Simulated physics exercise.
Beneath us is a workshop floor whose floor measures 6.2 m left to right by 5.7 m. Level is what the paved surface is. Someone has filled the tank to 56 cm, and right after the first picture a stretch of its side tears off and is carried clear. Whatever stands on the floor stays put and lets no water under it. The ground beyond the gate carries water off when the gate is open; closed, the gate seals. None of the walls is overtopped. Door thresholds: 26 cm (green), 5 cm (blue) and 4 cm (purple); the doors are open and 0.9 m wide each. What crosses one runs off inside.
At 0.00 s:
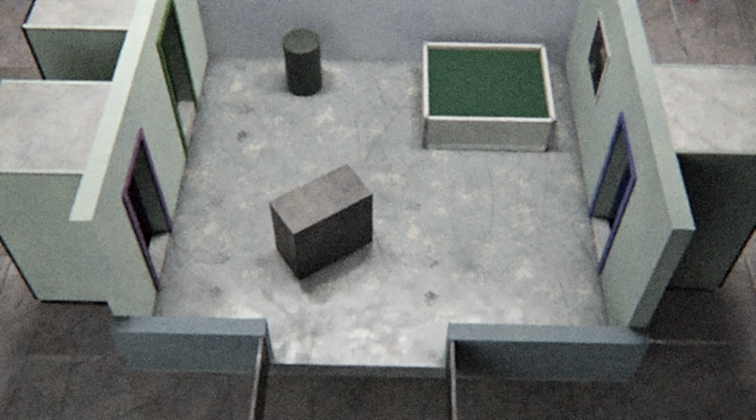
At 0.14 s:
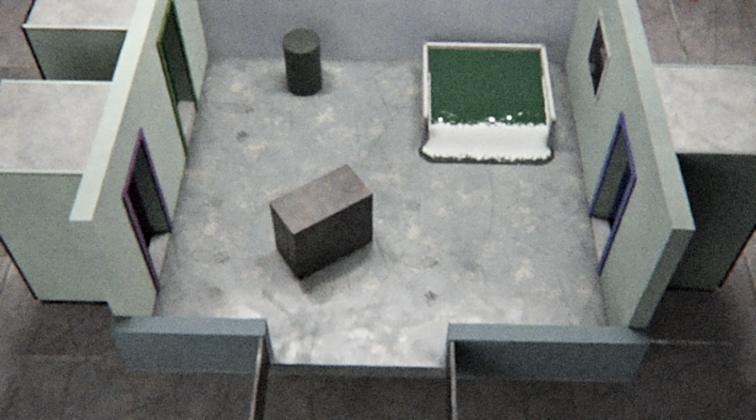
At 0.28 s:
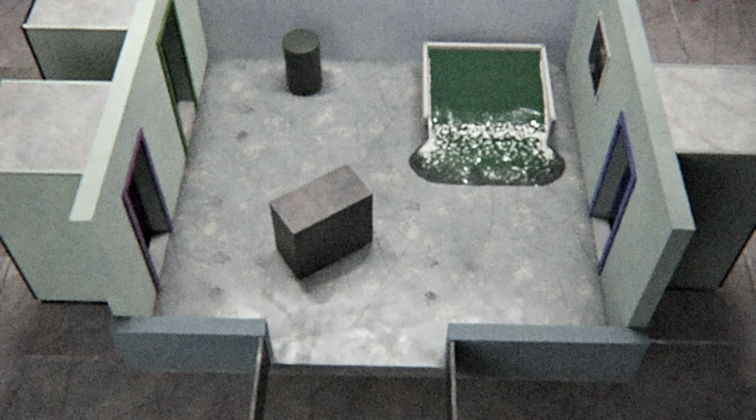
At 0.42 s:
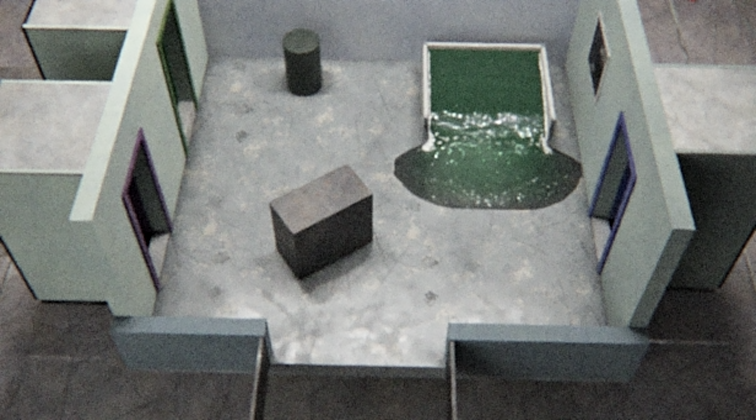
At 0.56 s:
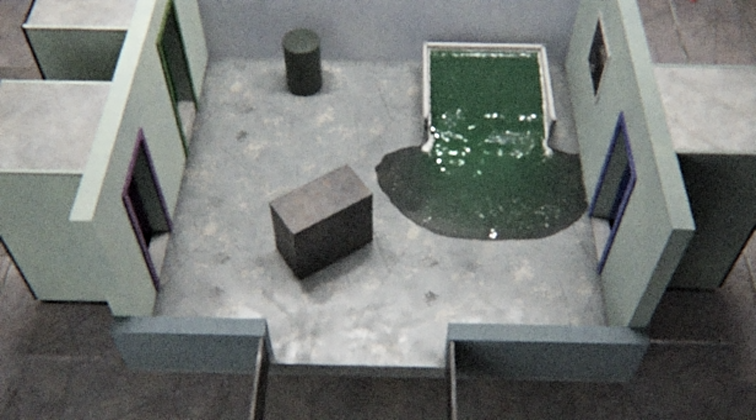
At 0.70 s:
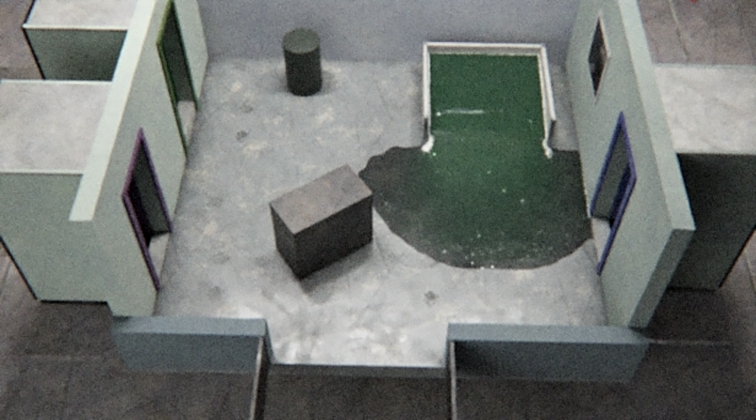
Green water bursts from the front of a pale-rimmed tank at the upper right of a grey, walled workshop floor, seen from a fixed, high viewpoint. A dark box stands near the middle, a dark cylinder behind it, with green- and purple-framed doorways left and a blue-framed one right. Foaming at first, the water spreads forward and sideways in a widening dark pool, reaching the box and the right wall.
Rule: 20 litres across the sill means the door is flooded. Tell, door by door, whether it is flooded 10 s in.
Door by door: Green door: Not flooded; blue door: Flooded; purple door: Not flooded.
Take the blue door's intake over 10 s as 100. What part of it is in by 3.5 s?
Share: ~ 40 %.
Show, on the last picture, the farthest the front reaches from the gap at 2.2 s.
That would be close to (308, 347).
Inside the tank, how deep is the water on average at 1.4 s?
I'd put the mean depth near 26 centimetres.
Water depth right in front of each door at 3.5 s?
In cm: Green 0, blue 10, purple 0.
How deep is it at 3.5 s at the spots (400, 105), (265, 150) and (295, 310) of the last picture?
Listed order: 0 / 0 / 1 cm.
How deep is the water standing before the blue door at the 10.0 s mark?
It's about 3.5 cm.
After 1.4 s water covers 40 % of the floor and is deepest (26 cm) near (497, 352); green door not reached, blue door 10 cm at the sill, 1 L in, purple door not reached.
After 2.2 s water covers 45 % of the floor and is deepest (37 cm) near (588, 330); green door not reached, blue door 11 cm at the sill, 14 L in, purple door not reached.
After 3.5 s water covers 45 % of the floor and is deepest (22 cm) near (578, 264); green door not reached, blue door 10 cm at the sill, 30 L in, purple door not reached.
After 6.0 s water covers 60 % of the floor and is deepest (16 cm) near (147, 344); green door not reached, blue door 8 cm at the sill, 70 L in, purple door 7 cm at the sill, 1 L in.
After 10.0 s water covers 95 % of the floor and is deepest (10 cm) near (208, 61); green door 4 cm at the sill, 0 L in, blue door 3 cm at the sill, 74 L in, purple door 4 cm at the sill, 7 L in.
